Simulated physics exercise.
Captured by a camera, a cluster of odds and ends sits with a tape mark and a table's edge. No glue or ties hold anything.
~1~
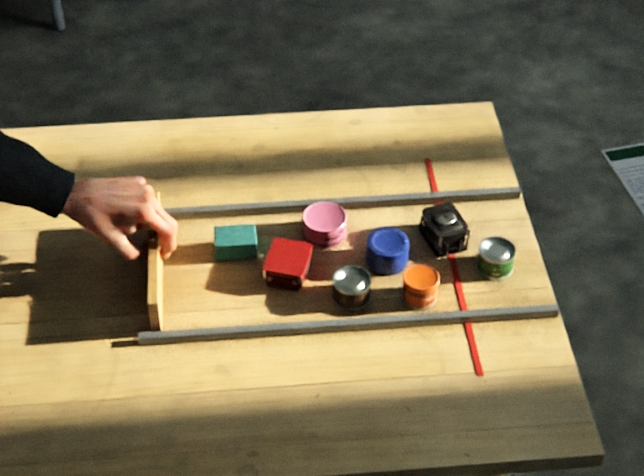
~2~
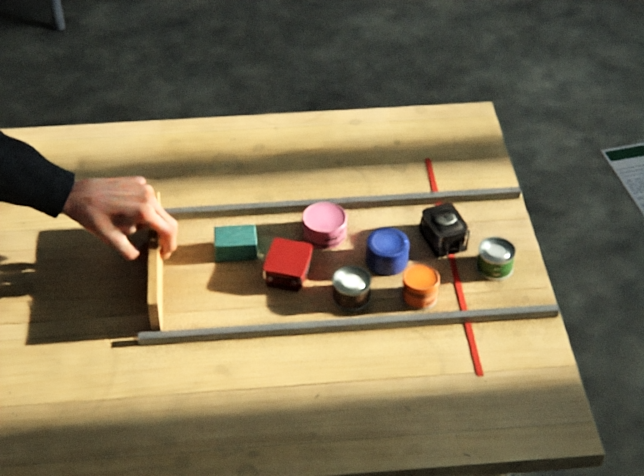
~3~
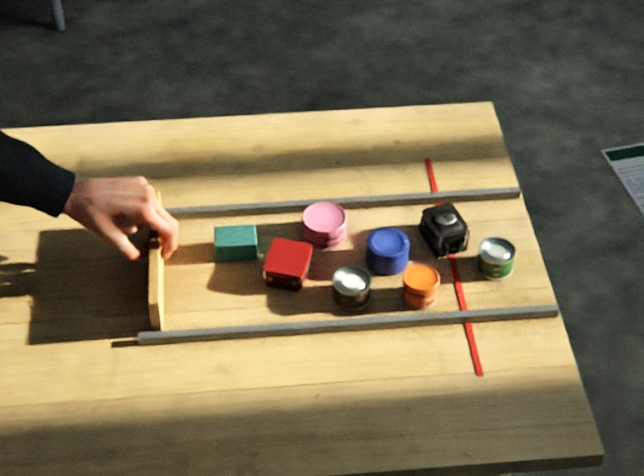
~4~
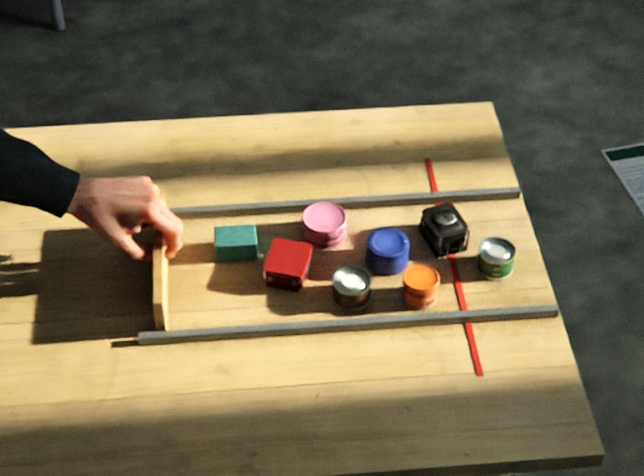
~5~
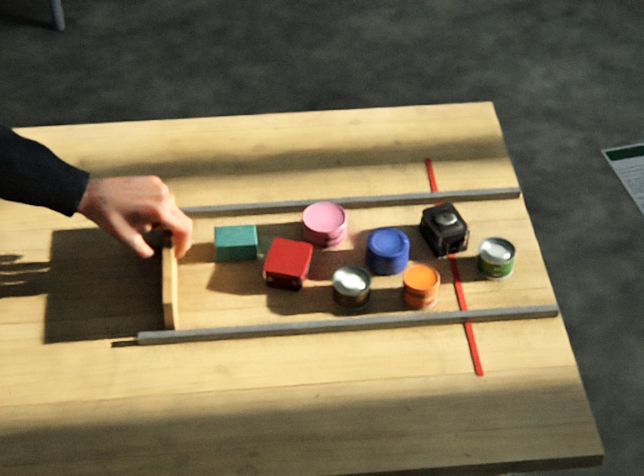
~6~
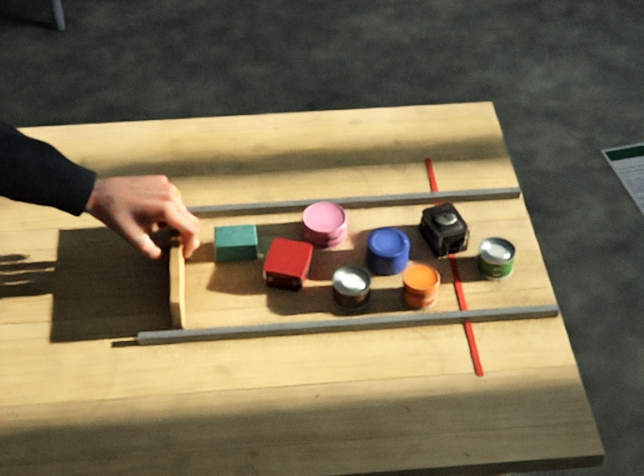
On a wooden table, a hand slides a board slightly right toward some small objects.
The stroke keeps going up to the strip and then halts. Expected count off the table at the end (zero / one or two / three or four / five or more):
Expected count: One or two.
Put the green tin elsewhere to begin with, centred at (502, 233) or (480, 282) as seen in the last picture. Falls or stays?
Goes off the end, then keeps its place.
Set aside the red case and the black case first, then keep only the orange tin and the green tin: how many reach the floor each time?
First 0, then 1.
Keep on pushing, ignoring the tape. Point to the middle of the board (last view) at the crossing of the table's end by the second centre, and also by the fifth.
First roughly (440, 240), later roughly (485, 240).
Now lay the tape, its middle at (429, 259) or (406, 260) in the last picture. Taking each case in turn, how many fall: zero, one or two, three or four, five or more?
In order: No fall at all, then none at all.
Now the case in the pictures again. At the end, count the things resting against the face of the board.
At rest, 3 are in contact.
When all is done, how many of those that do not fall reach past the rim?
I make it 0.
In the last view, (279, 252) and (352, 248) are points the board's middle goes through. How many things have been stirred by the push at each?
The count is 3 at the first point and 6 at the second.
Soon after, none off yet; green tin at rest near (496, 259); black case at rest near (444, 230); orange tin at rest near (420, 288).
In the end, the number that fall off is one or two; gone, black case and green tin.
